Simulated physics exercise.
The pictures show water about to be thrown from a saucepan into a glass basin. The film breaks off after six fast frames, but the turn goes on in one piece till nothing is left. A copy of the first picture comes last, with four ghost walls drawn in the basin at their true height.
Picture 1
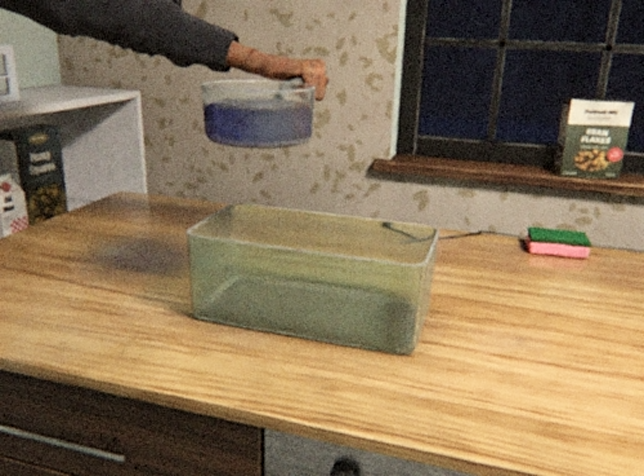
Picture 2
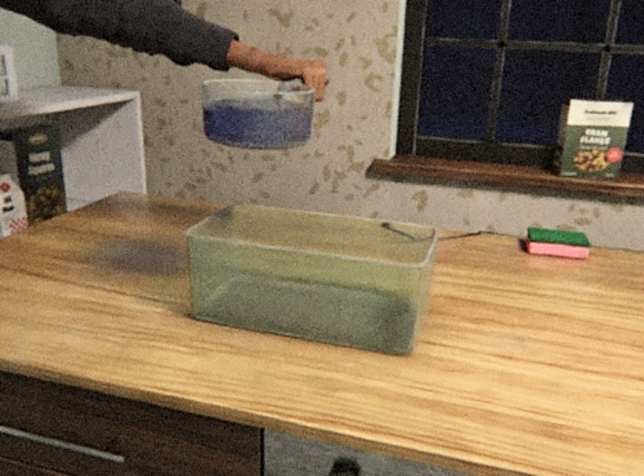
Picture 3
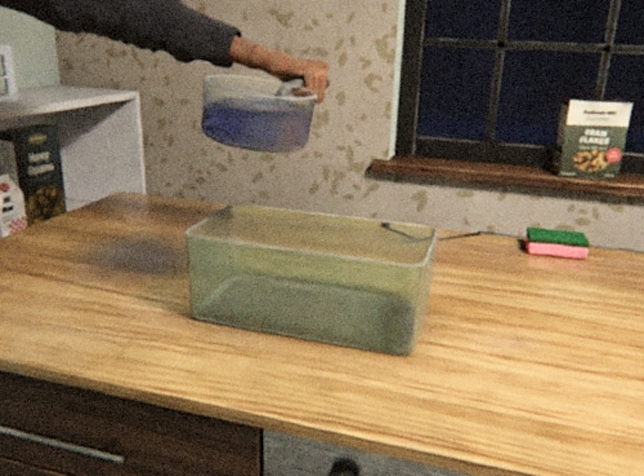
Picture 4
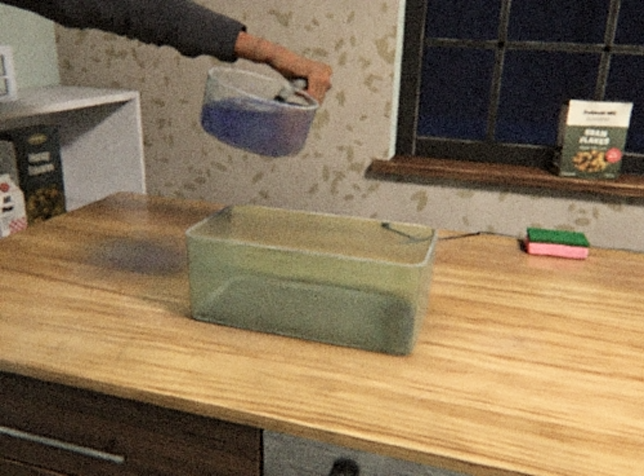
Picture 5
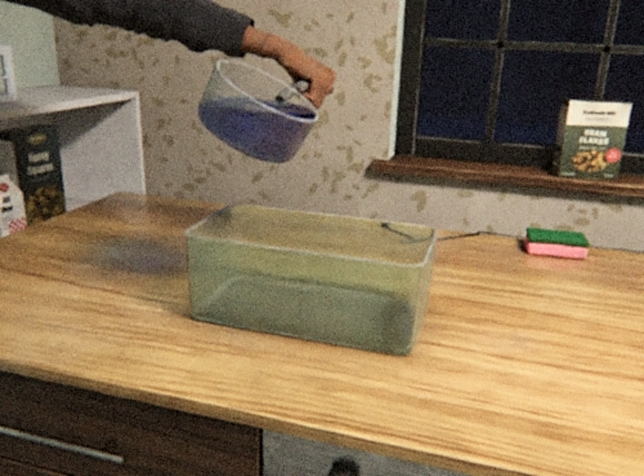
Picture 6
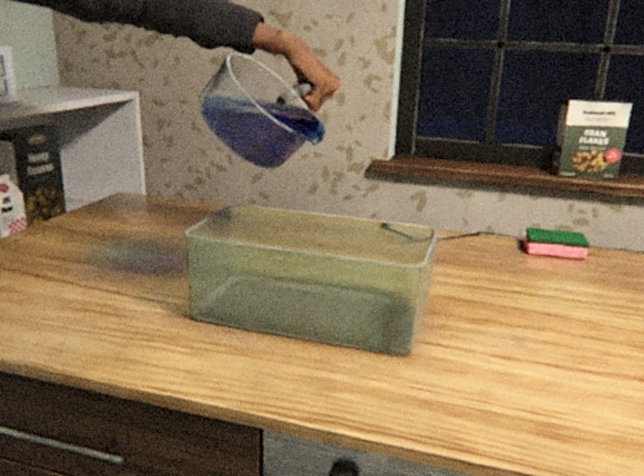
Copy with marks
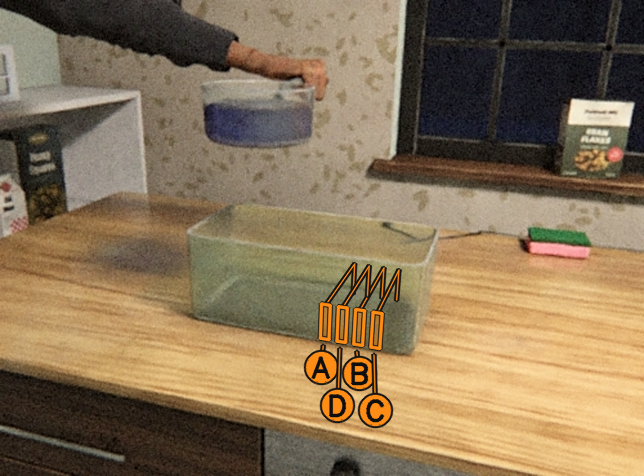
The video shows a hand holding a clear pan of blue liquid above a rectangular glass basin on a wooden counter. The hand gradually tilts the pan to the right until the liquid reaches over its lip.
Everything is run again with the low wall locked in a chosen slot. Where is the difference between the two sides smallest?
The answer is position A.
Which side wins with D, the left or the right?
The left one.
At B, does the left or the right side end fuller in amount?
More ends on the left.
In orange, A at (323, 345); B at (356, 351); C at (374, 354); D at (339, 348).
If A is chosen, about 51 % ends left of the wall and 48 % right of it.
If B is chosen, about 94 % ends left of the wall and 3 % right of it.
If C is chosen, about 92 % ends left of the wall and 5 % right of it.
If D is chosen, about 75 % ends left of the wall and 22 % right of it; 3 % is lost outside.
